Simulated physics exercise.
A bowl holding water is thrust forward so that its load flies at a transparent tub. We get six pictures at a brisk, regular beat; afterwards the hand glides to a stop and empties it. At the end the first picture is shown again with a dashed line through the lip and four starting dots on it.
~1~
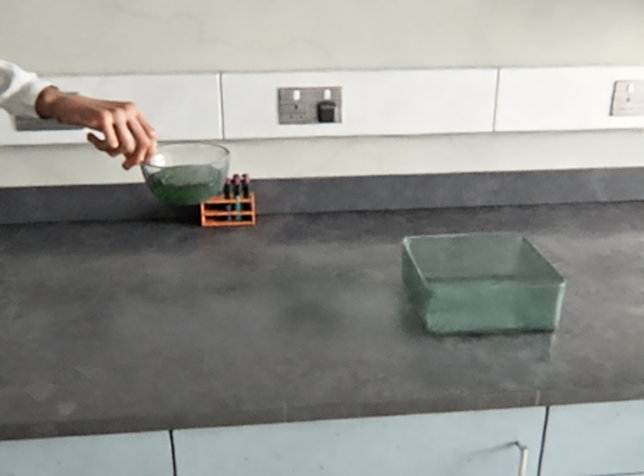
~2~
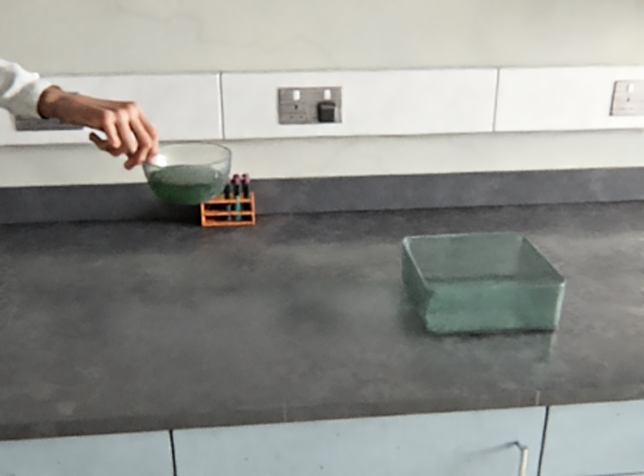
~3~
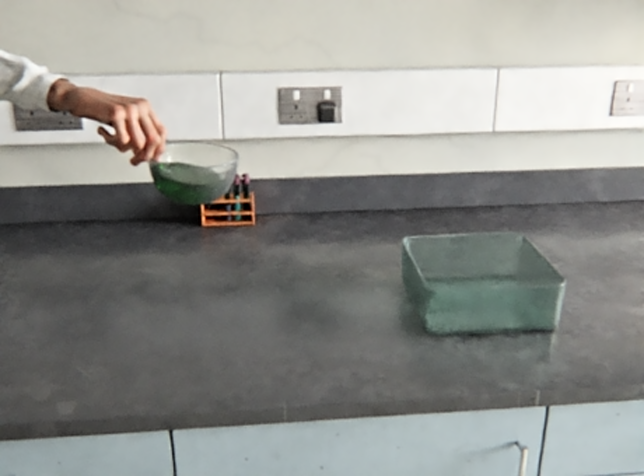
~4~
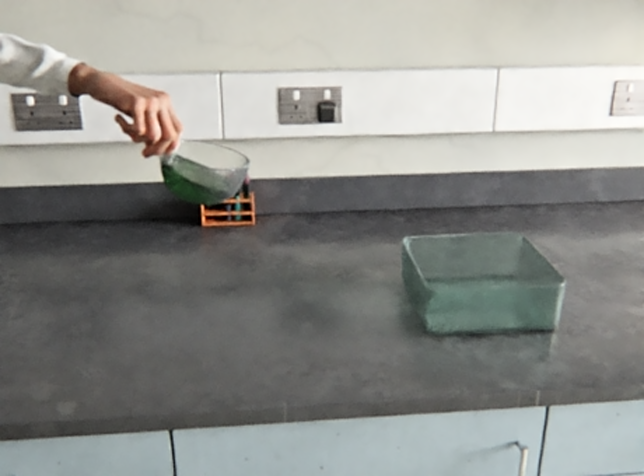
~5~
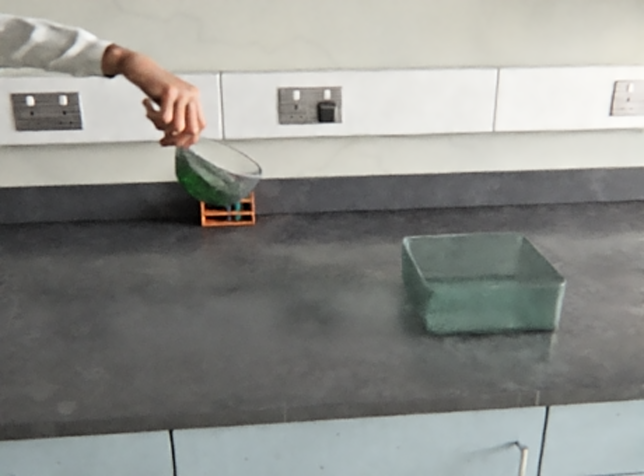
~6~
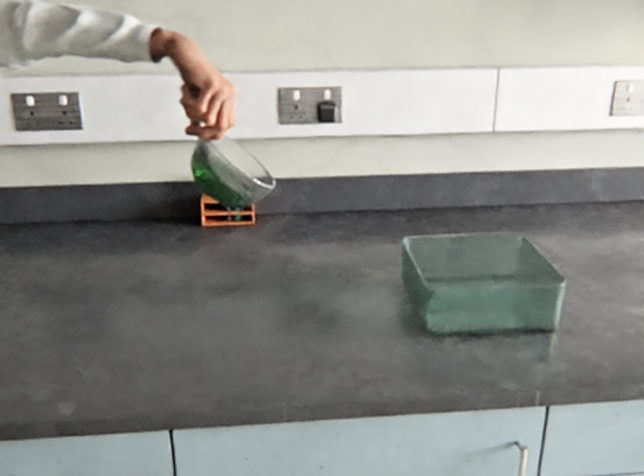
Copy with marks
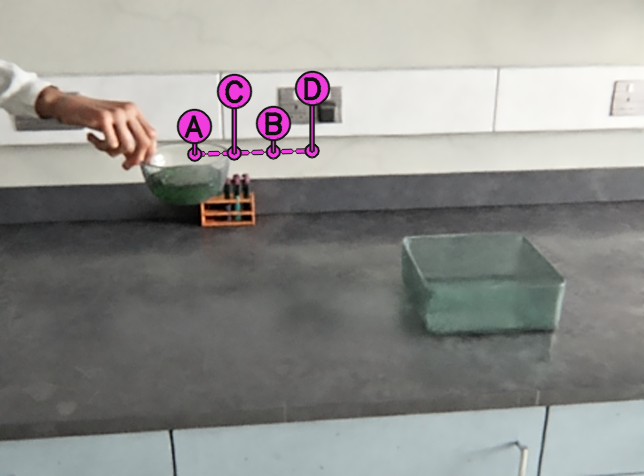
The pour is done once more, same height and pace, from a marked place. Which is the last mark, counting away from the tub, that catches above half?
That is dot B.
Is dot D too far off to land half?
No, that is safe.
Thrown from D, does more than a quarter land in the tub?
Yes.
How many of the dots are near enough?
Two of them.
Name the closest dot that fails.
Dot C.
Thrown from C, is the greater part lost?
Yes, that goes wrong.
On the marked copy, A at (194, 154); B at (273, 151); C at (234, 153); D at (312, 150).
For dot A, about 0 % lands in the tub, 100 % falls short.
For dot B, about 67 % lands in the tub, 5 % falls short and 28 % goes beside or beyond.
For dot C, about 3 % lands in the tub, 93 % falls short and 4 % goes beside or beyond.
For dot D, about 61 % lands in the tub, 6 % falls short and 33 % goes beside or beyond.
